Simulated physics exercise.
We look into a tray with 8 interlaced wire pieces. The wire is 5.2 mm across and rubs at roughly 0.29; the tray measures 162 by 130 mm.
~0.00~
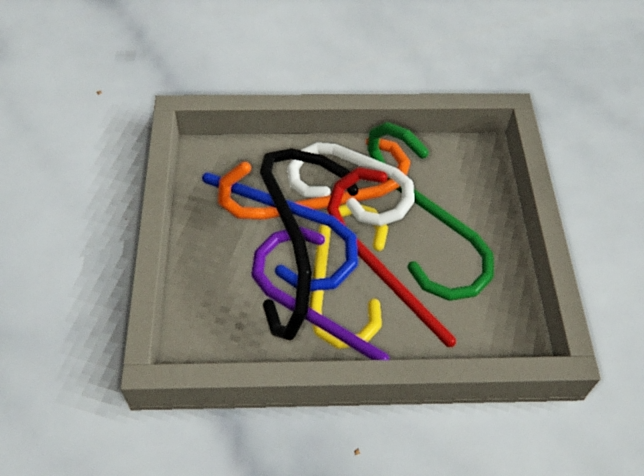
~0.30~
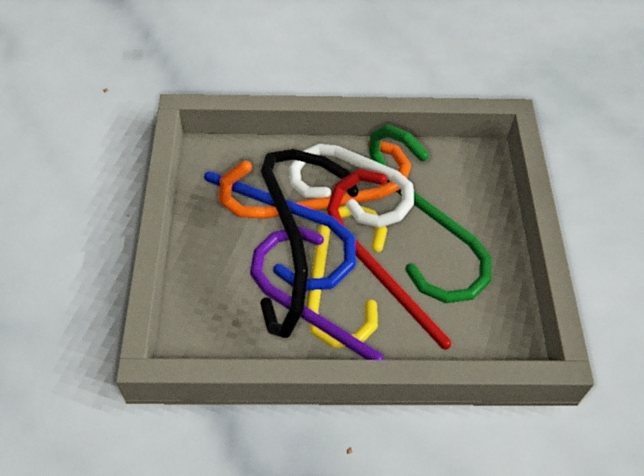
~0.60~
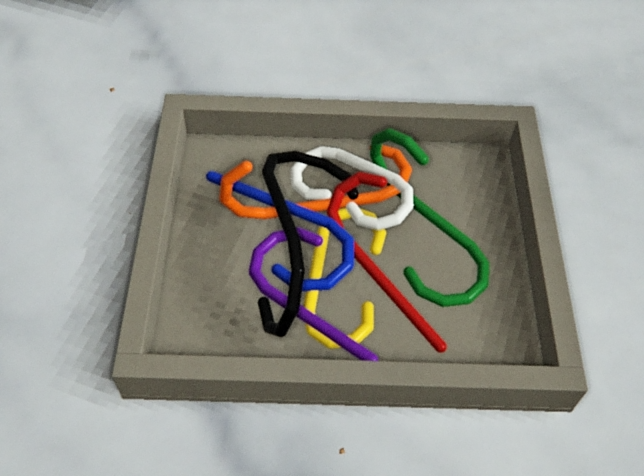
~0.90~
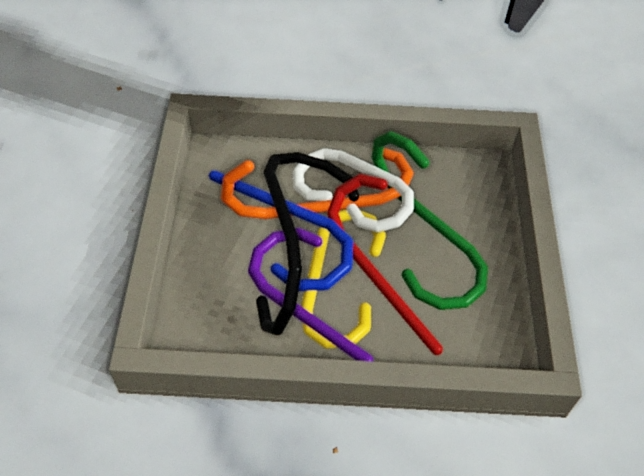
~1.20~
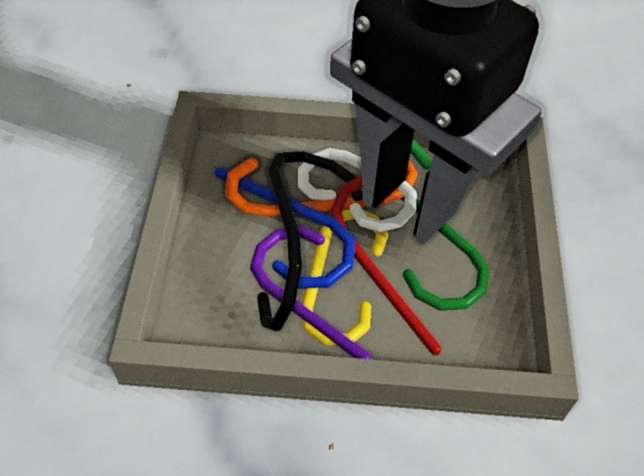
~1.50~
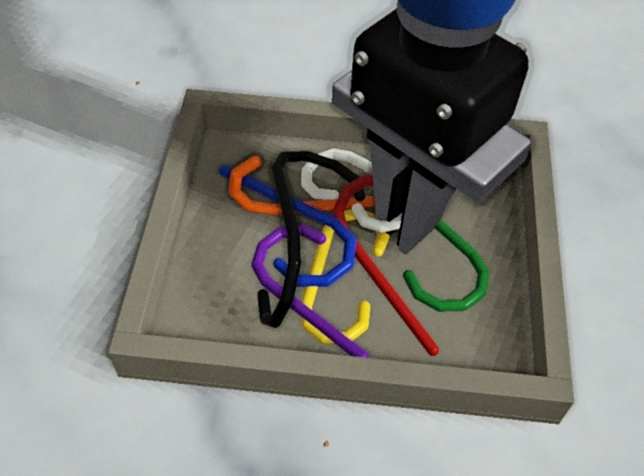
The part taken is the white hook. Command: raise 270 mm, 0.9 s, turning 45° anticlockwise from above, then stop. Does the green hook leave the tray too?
Green hook: Remains below.
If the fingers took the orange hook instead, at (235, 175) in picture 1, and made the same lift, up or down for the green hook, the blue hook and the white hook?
Green hook hangs on, blue hook down, white hook up.
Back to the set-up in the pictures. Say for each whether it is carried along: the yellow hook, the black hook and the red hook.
Yellow hook down, black hook hangs on, red hook stays behind.
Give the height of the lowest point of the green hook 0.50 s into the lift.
About 0 mm.
After 1.77 s, lowest point more than 20 mm over the tray floor, white hook 58 mm.
After 2.00 s, lowest point more than 20 mm over the tray floor, white hook 159 mm, black hook 70 mm.
After 2.40 s, lowest point more than 20 mm over the tray floor, white hook 273 mm, black hook 183 mm.
End, hanging white hook 273 mm, black hook 180 mm; the other 6 are down.
